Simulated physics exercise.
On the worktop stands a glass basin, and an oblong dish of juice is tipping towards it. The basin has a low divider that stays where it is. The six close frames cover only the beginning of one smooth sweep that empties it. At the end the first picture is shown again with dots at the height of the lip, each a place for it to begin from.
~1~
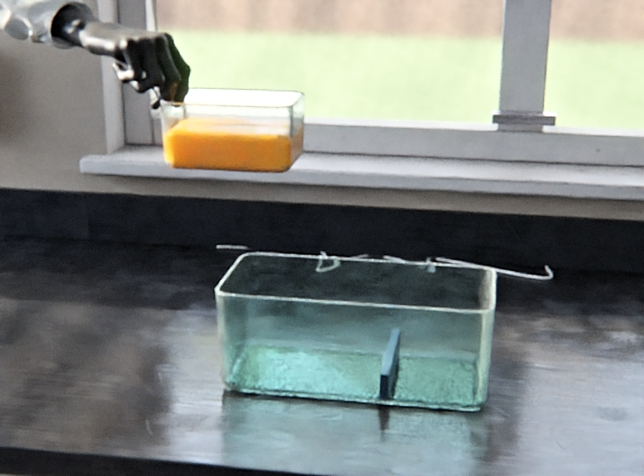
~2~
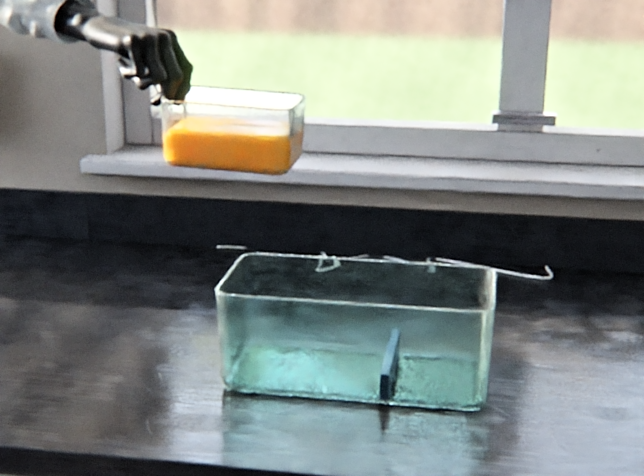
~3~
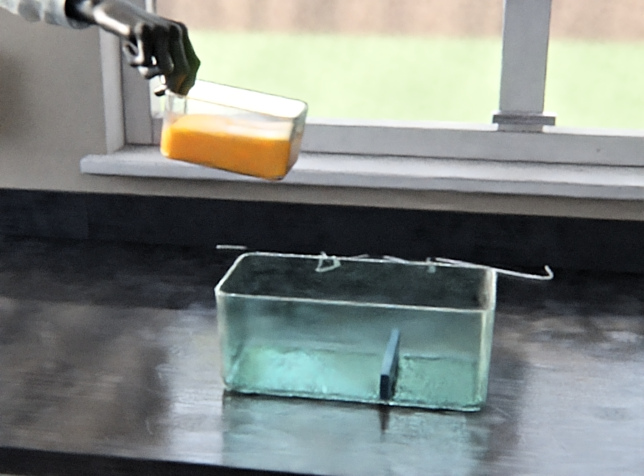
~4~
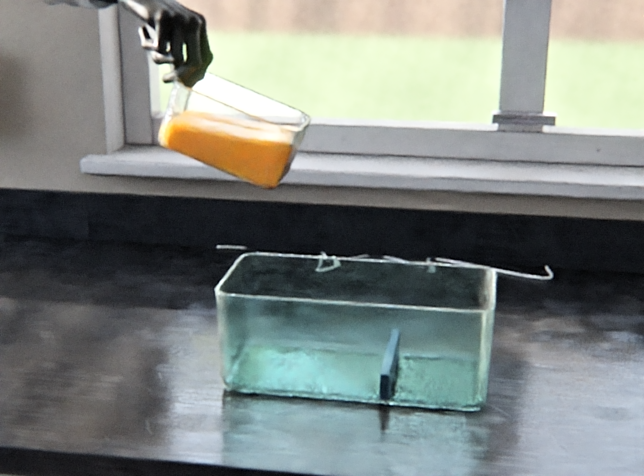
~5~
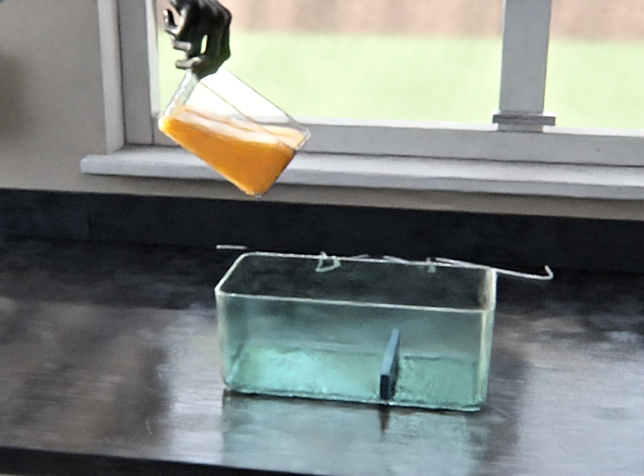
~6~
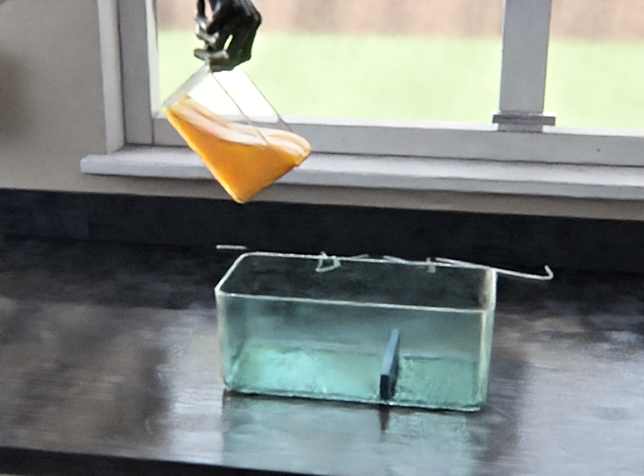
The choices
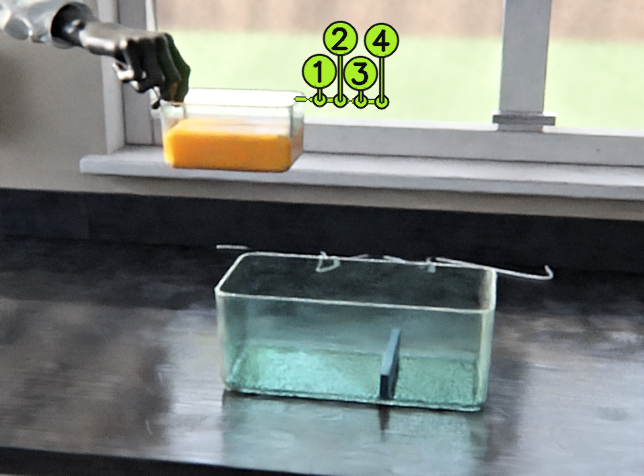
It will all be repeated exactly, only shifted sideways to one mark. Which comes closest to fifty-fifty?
Spot 3.
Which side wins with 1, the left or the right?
The left one.
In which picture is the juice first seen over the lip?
Picture 6.
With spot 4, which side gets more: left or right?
The right side.
On the marked copy, 1 at (319, 99); 2 at (340, 100); 3 at (360, 101); 4 at (381, 102).
For spot 1, about 83 % ends left of the wall and 13 % right of it; 4 % is lost outside.
For spot 2, about 71 % ends left of the wall and 26 % right of it; 4 % is lost outside.
For spot 3, about 49 % ends left of the wall and 48 % right of it; 3 % is lost outside.
For spot 4, about 32 % ends left of the wall and 64 % right of it; 3 % is lost outside.
